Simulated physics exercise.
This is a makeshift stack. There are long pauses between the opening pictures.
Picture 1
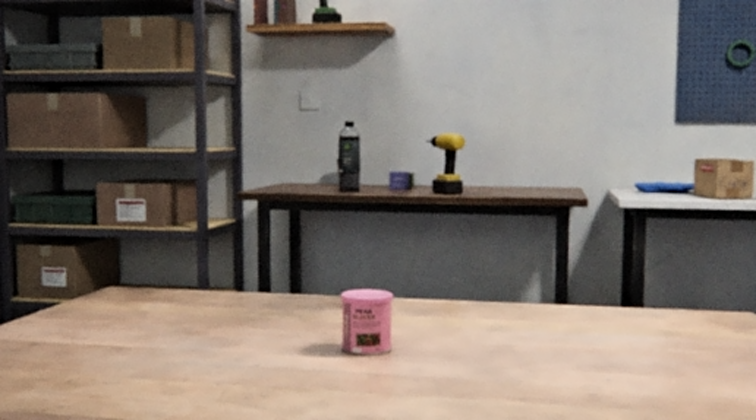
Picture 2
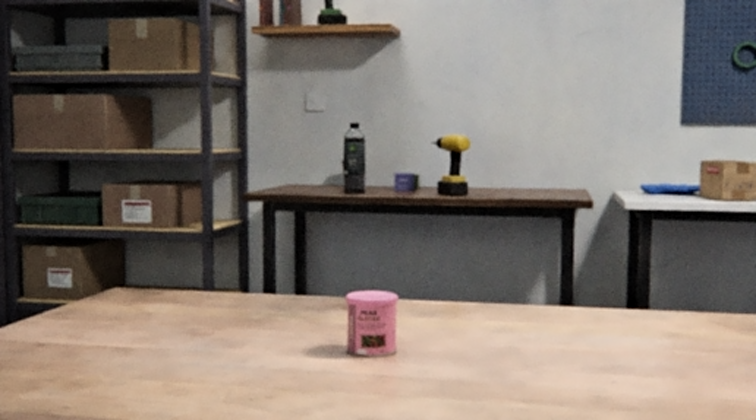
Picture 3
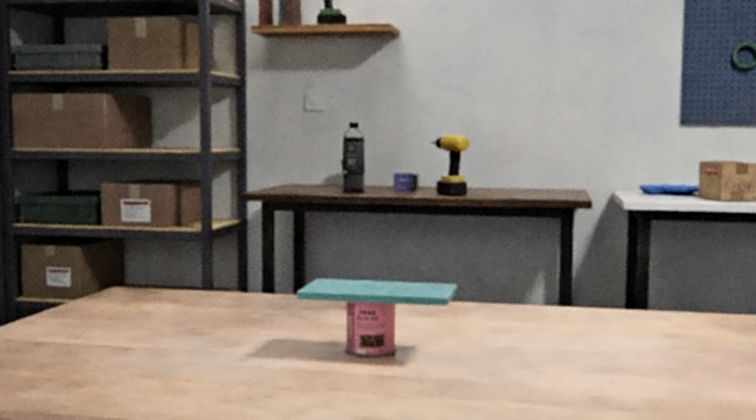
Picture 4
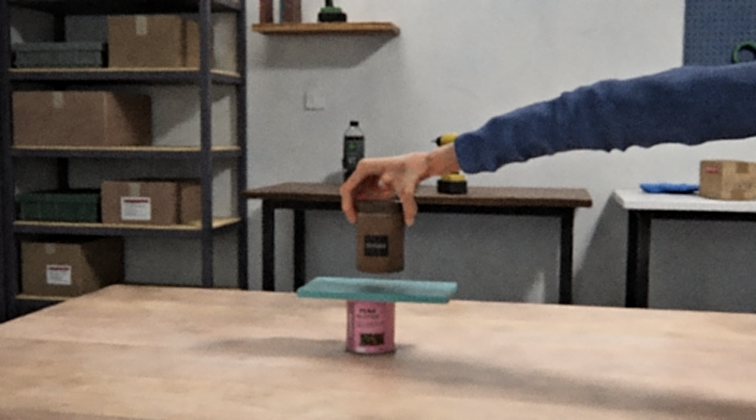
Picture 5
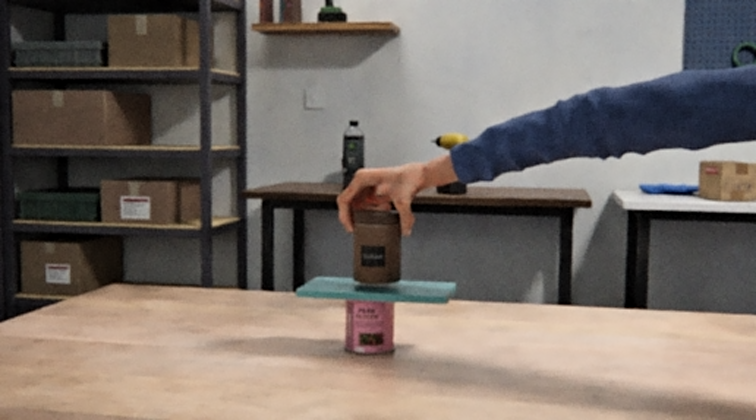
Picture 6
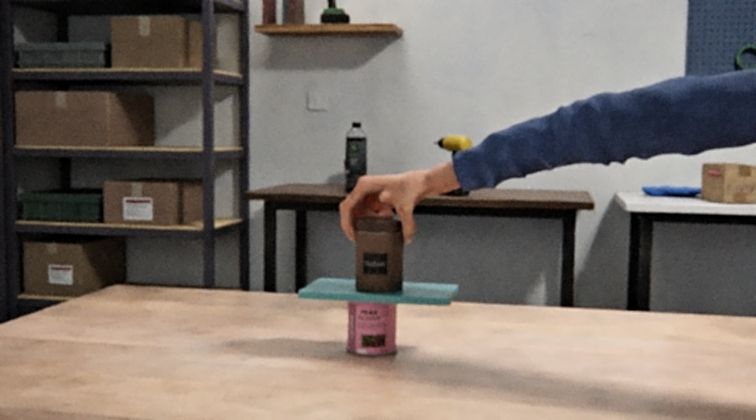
A turquoise board appeared on top of a small pink can on the wooden table, and then a hand in a blue sleeve lowered a brown jar onto the board and kept holding it.
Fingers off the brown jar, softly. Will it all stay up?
It stays up.
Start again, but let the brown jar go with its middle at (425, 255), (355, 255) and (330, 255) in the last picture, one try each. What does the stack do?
First, it gives way; second, it stays up; third, it holds.
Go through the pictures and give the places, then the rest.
In the first frame, the last thing is not in view yet.
In the second frame, the last thing is not in view yet.
In the third frame, the last thing is not in view yet; turquoise board (379, 292).
In the fourth frame, still above its spot; brown jar (380, 236); turquoise board (379, 290).
In the fifth frame, still above its spot; brown jar (377, 246); turquoise board (378, 290).
In the sixth frame, set down, still held; brown jar (379, 254); turquoise board (380, 292).
Then, 0.20 s after the last picture, nothing has stirred.
Then, 0.50 s after the last picture, brown jar resting near (379, 254).
At rest, all 3 in place. Seen from the same camera at the end, brown jar near (379, 254). The stack keeps its balance.
